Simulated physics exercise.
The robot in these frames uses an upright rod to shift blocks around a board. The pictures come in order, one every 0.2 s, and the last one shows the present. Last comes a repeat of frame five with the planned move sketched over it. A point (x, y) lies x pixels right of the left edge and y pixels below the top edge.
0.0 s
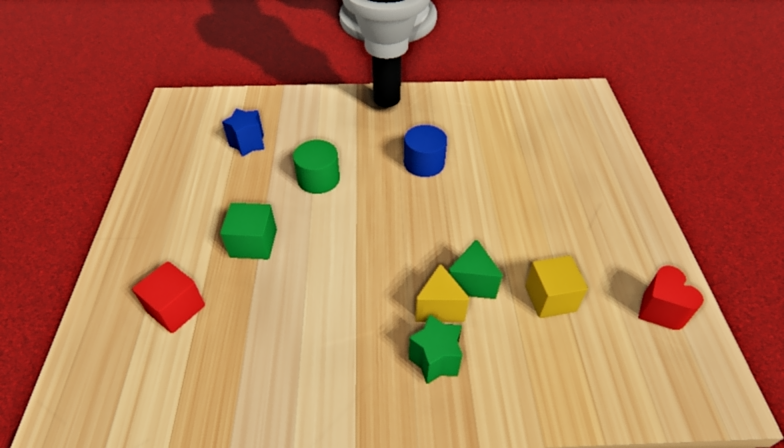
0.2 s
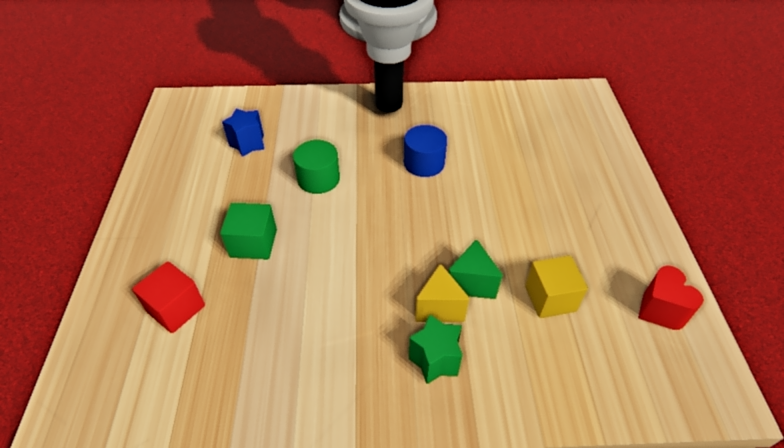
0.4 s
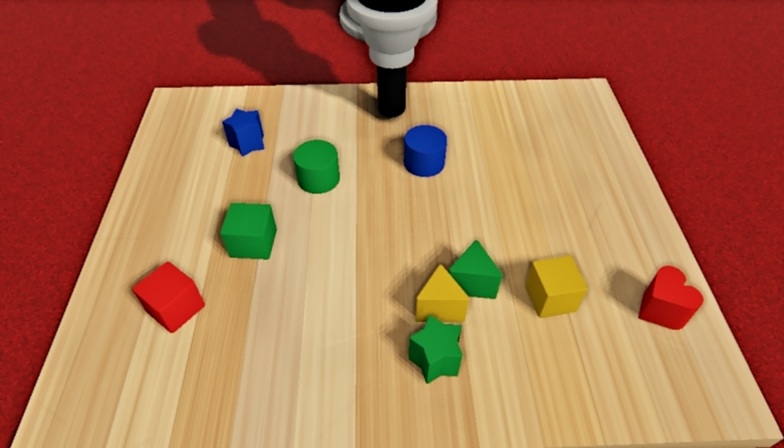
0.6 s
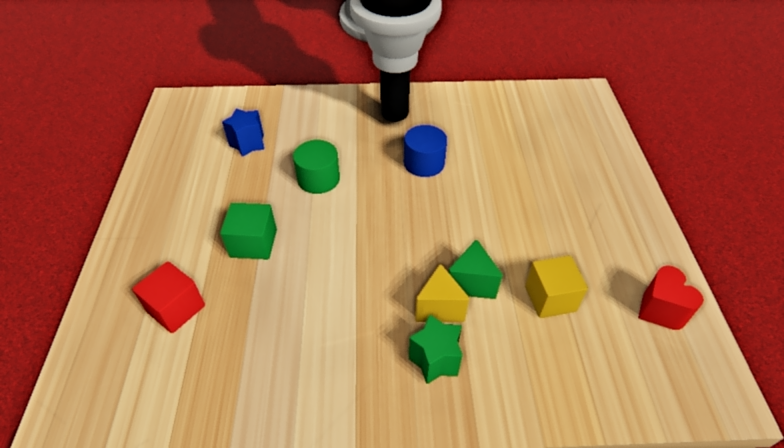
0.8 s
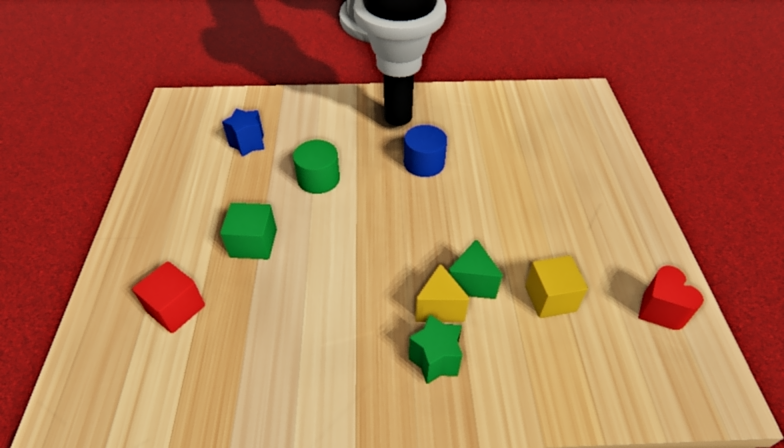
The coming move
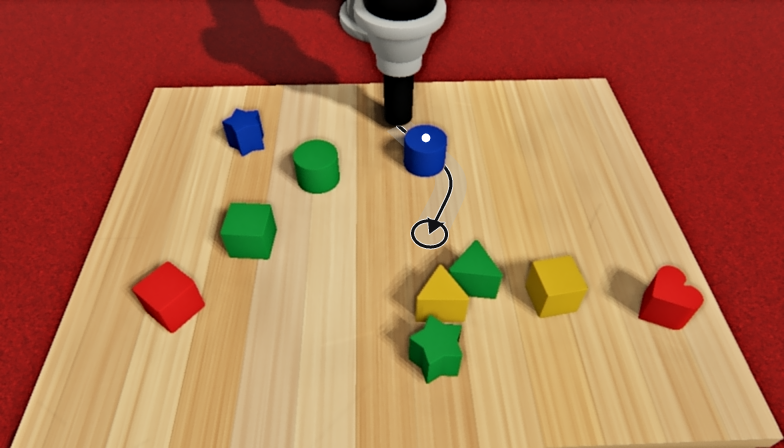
A black upright rod on a white-and-grey robot arm slides slightly down and right from the top edge of a pale wooden board, seen from above at an angle against red. Blue star, green cylinder and blue cylinder sit farthest, green and red cubes at left, yellow and green triangular blocks above a green star, yellow cube and red heart at right. The blocks and camera stay still.
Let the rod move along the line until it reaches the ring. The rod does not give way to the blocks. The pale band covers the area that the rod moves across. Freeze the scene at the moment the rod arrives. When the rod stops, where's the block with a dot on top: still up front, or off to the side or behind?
I'm fairly sure the block with a dot on top rides along ahead of the rod to the very end.
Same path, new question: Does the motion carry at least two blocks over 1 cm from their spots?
No.
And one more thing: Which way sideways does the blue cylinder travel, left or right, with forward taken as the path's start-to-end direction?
Right-hand side.
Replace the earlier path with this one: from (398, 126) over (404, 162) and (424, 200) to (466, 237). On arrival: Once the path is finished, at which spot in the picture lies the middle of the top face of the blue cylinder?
The top centre is at (473, 172).
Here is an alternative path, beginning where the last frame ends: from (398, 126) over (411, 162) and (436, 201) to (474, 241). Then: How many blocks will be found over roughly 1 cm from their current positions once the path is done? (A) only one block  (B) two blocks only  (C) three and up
The one that fits is A, only one block.
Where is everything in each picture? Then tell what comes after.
Lower end of the rod at (387, 100), tops of blocks, blue cylinder at (426, 138), green triangular block at (476, 261), in the first frame.
Rod at (389, 105), blocks as before, in the second frame.
Rod at (392, 110), blocks as before, in the third frame.
Rod at (395, 114), blocks as before, in the fourth frame.
Rod at (398, 118), blue cylinder at (426, 138), green triangular block at (476, 261), in the fifth frame.
The drawn path runs from (398, 126) through (432, 155) and (450, 191) to (430, 234); the dot is on the blue cylinder.
What follows on the original path. One third of the way, rod at (432, 147); blue cylinder at (436, 155).
Two thirds of the way, rod at (450, 185); blue cylinder at (434, 192).
At the end, rod at (430, 226); blue cylinder at (403, 233); green triangular block not moved.
